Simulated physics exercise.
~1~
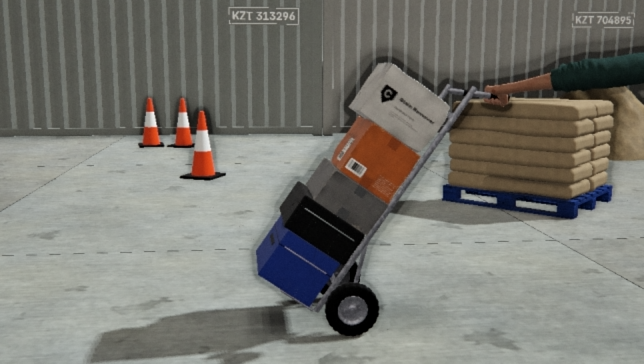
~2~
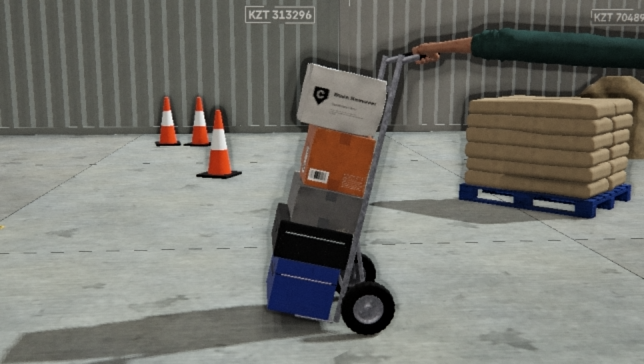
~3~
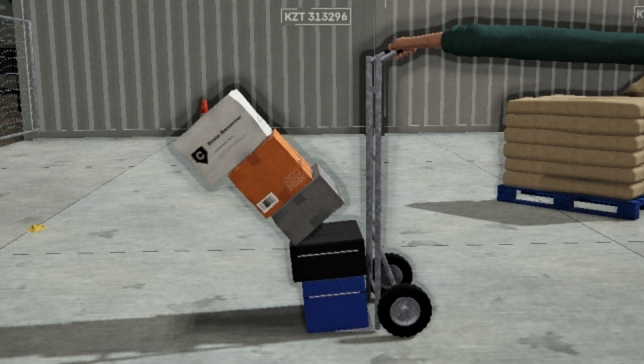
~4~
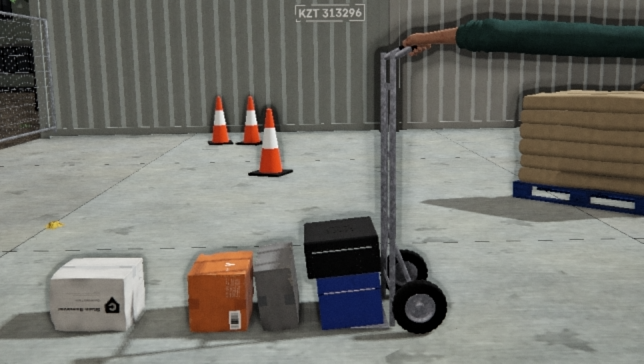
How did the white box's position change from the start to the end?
At the start the white box was on top of the stack on the tilted hand truck, and at the end it lay on the ground at the far left, beyond the orange box.
